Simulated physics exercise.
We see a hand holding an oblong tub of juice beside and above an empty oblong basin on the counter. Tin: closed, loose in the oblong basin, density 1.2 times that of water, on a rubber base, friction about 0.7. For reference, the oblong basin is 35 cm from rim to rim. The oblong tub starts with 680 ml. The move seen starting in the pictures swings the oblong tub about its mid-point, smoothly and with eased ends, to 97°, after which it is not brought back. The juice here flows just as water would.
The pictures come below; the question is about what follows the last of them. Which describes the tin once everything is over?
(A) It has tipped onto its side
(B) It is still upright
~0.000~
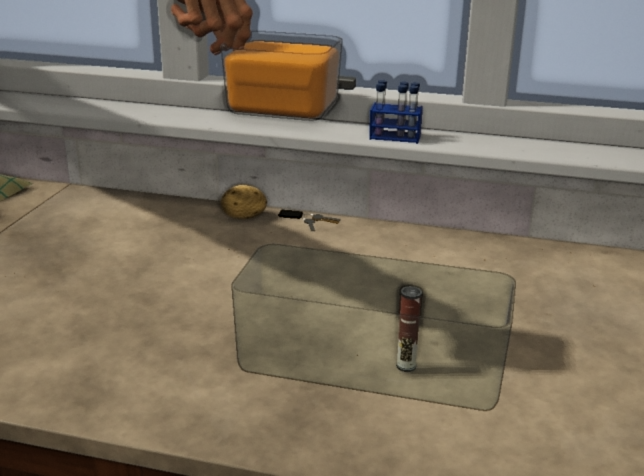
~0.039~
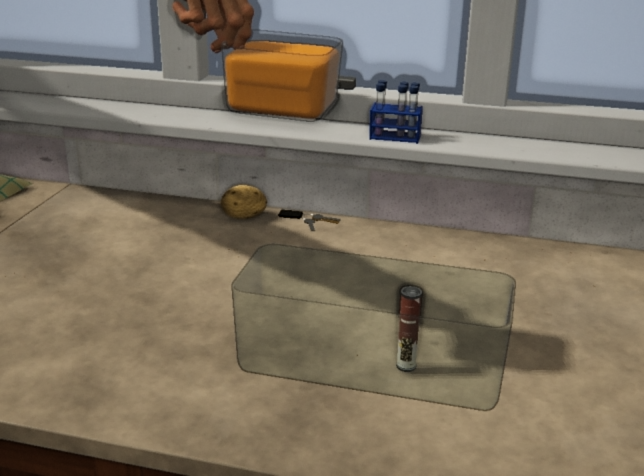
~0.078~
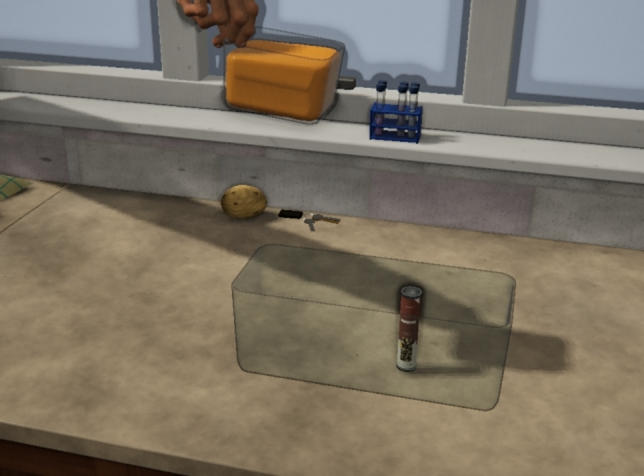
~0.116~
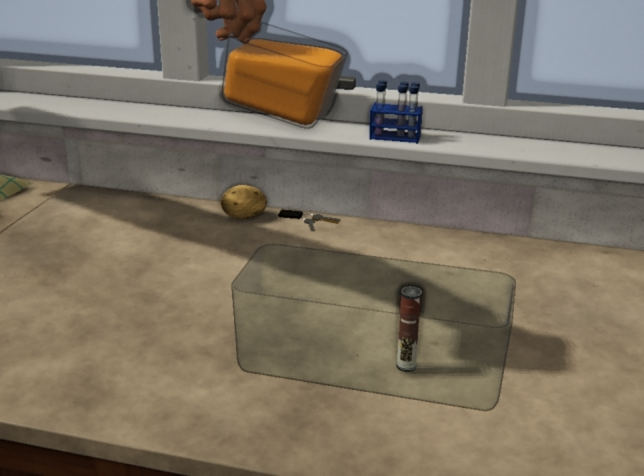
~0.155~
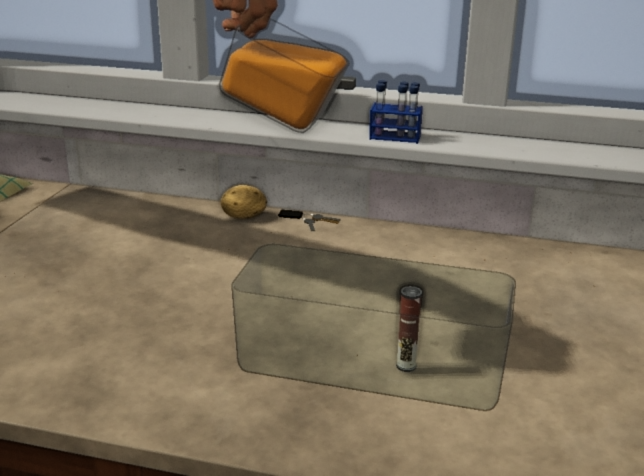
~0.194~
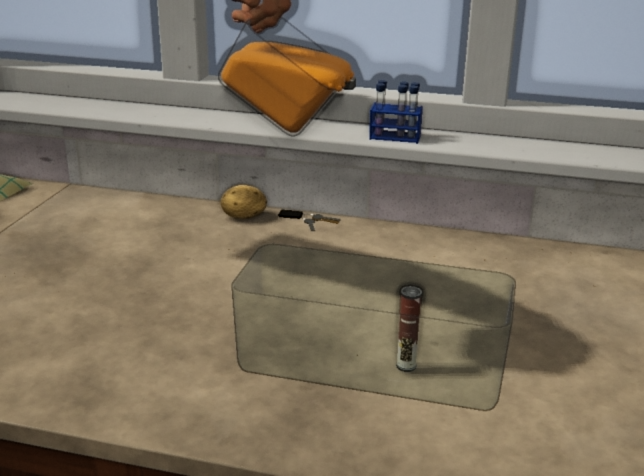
A.
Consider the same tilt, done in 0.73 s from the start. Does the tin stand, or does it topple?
Well, the tin simply holds firm.
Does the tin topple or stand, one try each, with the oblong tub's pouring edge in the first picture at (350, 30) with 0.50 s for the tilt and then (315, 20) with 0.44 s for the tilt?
Run one: It does not tip. Run two: It tumbles.
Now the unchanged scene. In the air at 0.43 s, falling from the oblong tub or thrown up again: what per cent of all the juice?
It comes to about 66 percent.
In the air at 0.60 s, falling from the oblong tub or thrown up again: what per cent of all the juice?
22 per cent or so.
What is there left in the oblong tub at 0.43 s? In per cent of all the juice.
Portion remaining: Approx. 30 per cent.
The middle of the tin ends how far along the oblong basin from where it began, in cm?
It finishes around 6.5 cm from where it began.
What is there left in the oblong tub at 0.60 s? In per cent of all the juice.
8 %.
By 0.43 s the tilt is 94° and 30 per cent is still to pour; the tin stands where it began.
By 0.60 s the tilt is 97° and 8 per cent is still to pour; the tin leans 5°.
By 0.78 s the tilt is 97° and 2 per cent is still to pour; the tin leans 25°.
By 0.98 s the tilt is 97° and 0 per cent is still to pour; the tin lies on its side.
At rest the tin lies on its side.
